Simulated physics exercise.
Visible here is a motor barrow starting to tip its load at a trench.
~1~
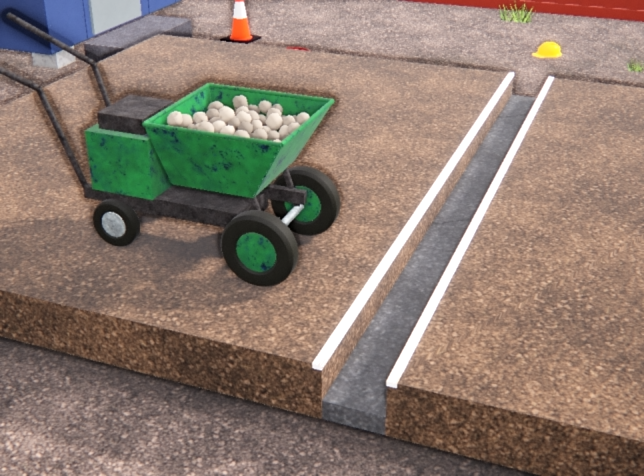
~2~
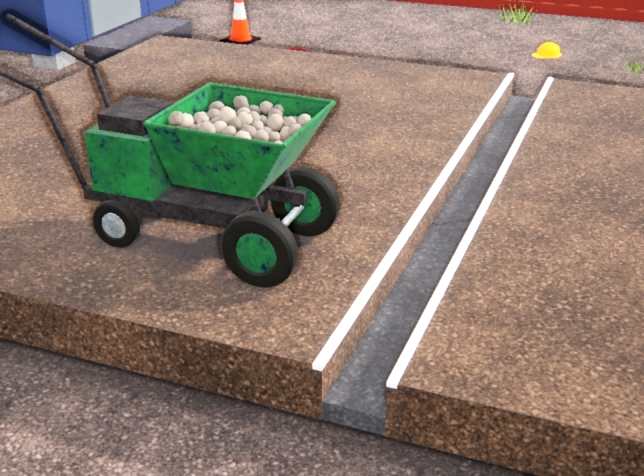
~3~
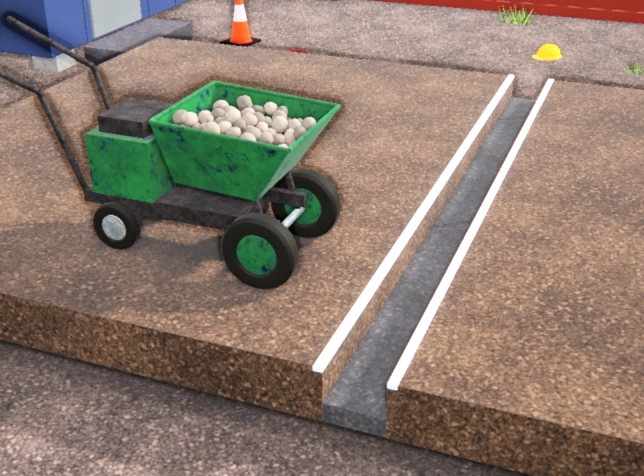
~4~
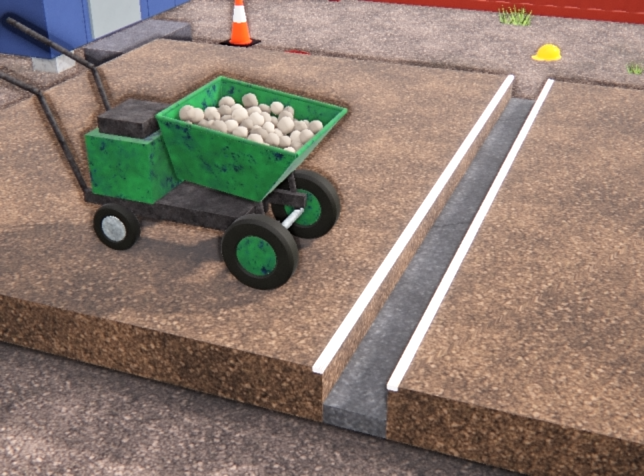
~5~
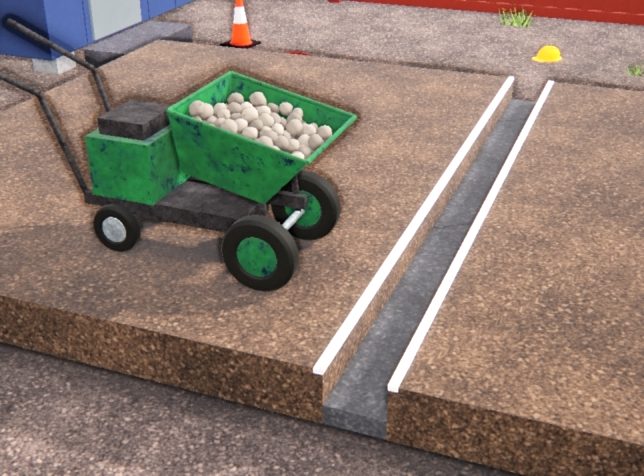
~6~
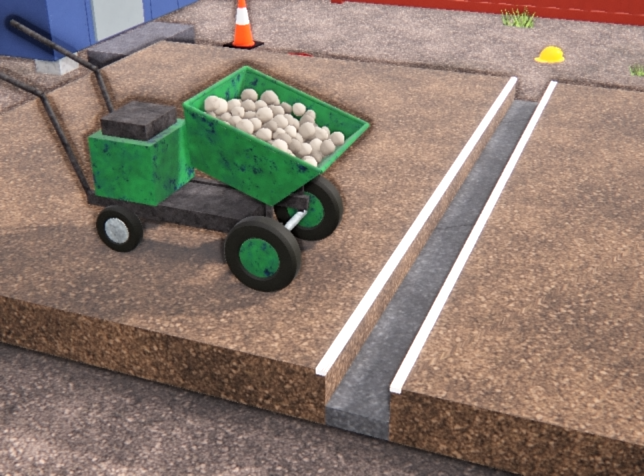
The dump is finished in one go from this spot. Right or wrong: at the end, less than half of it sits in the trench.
Wrong.
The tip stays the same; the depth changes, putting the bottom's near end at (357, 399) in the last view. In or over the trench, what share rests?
It would be close to 60 percent.
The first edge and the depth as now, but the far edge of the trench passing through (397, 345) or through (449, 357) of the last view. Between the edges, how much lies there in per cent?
Close to 50 per cent in the first, close to 100 per cent in the second.
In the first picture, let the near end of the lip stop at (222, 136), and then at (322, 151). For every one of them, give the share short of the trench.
That comes to some 30 in a hundred for the first try and some 0 in a hundred for the second.
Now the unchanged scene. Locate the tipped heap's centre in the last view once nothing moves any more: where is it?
Last view, centre at rest - approx. (422, 299).
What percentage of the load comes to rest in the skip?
Roughly 0 per cent.
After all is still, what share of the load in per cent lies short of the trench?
Share of load: Near 0 %.
Soon, skip tipped steeply; all in the skip.
A while on, skip tipped right over; most in the skip; a small part in or heaped over the trench; a stray few beyond it; a stray few falling.
Towards the end, skip tipped right over; about a quarter in the skip; about half in or heaped over the trench; about a quarter beyond it.
Finally, skip tipped right over; most in or heaped over the trench; about a quarter beyond it.
